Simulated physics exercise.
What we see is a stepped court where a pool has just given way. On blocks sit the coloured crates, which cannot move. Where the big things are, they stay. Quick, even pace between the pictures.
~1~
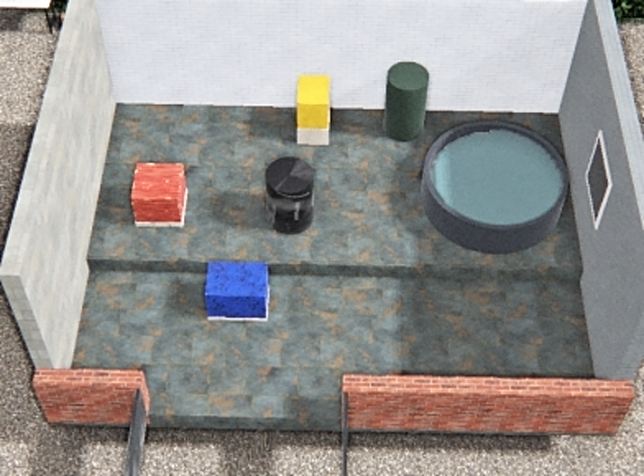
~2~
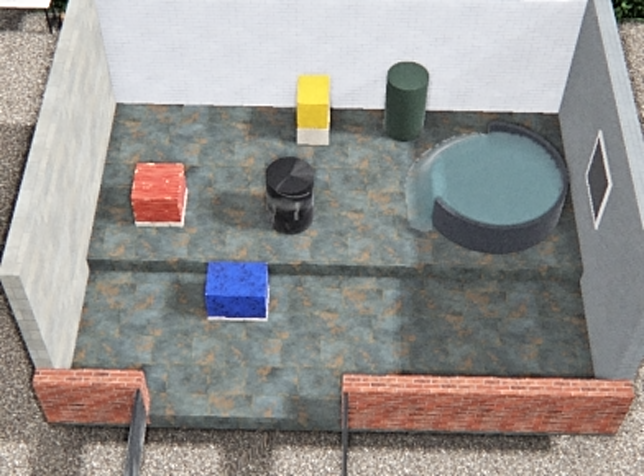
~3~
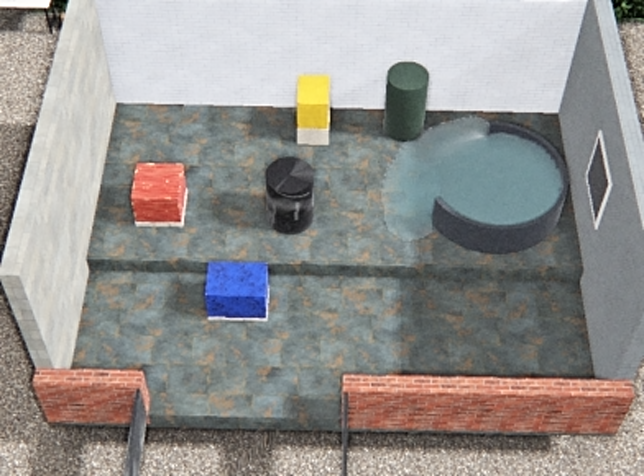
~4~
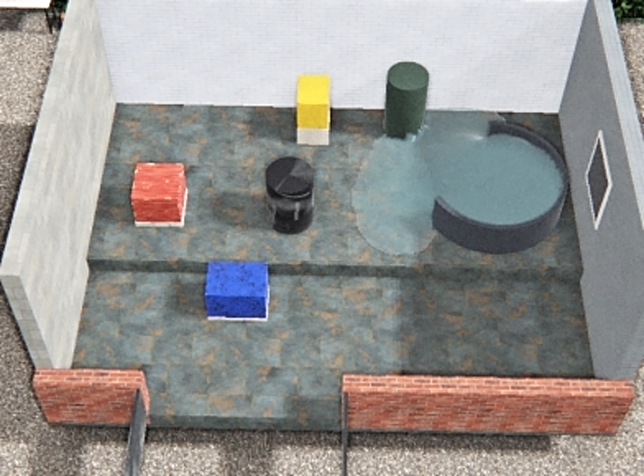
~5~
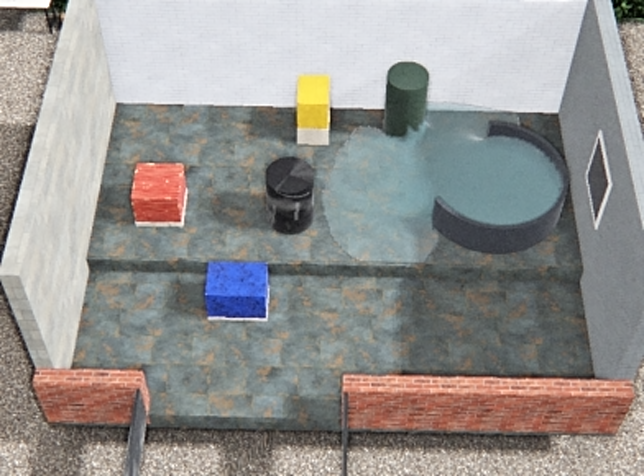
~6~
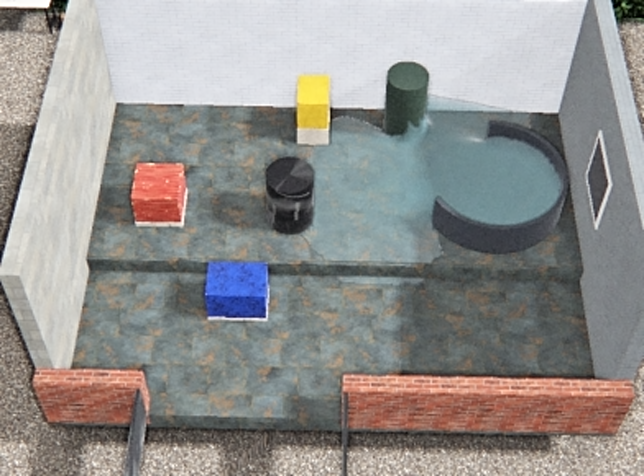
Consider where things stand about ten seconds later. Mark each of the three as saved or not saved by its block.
Blue crate - not saved; red crate - not saved; yellow crate - saved.
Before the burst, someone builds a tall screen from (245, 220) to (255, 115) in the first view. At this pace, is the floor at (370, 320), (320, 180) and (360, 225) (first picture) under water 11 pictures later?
Outcome by spot, in order - unwatered, watered, watered.
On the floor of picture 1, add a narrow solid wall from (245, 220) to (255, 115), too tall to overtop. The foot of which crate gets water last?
I'd pick the red-painted one.
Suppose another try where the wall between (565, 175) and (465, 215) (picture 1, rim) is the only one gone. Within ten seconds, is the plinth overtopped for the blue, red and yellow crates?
Then the blue crate gets flooded, the red crate is untouched and the yellow crate is untouched.
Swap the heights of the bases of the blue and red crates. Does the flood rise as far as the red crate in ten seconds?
In short: Red crate takes water.
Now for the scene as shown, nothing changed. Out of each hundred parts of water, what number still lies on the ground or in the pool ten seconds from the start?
Estimate: Near 82 %.
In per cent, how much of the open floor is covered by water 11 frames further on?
Roughly 40 percent, I reckon.
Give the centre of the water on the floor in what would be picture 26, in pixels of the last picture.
The spot I would choose is (354, 179).
A moment on, water covers 30 % of the floor; the blue crate water round its plinth, the red crate not reached, the yellow crate water round its plinth.
Next, water covers 40 % of the floor; the blue crate water round its plinth, the red crate water round its plinth, the yellow crate water round its plinth.
Then, water covers 60 % of the floor; the blue crate water round its plinth, the red crate water round its plinth, the yellow crate water round its plinth.
Later, water covers 85 % of the floor; the blue crate water round its plinth, the red crate water round its plinth, the yellow crate water round its plinth.
In the end, water covers 95 % of the floor; the blue crate was topped, the red crate was topped, the yellow crate stayed above the water.
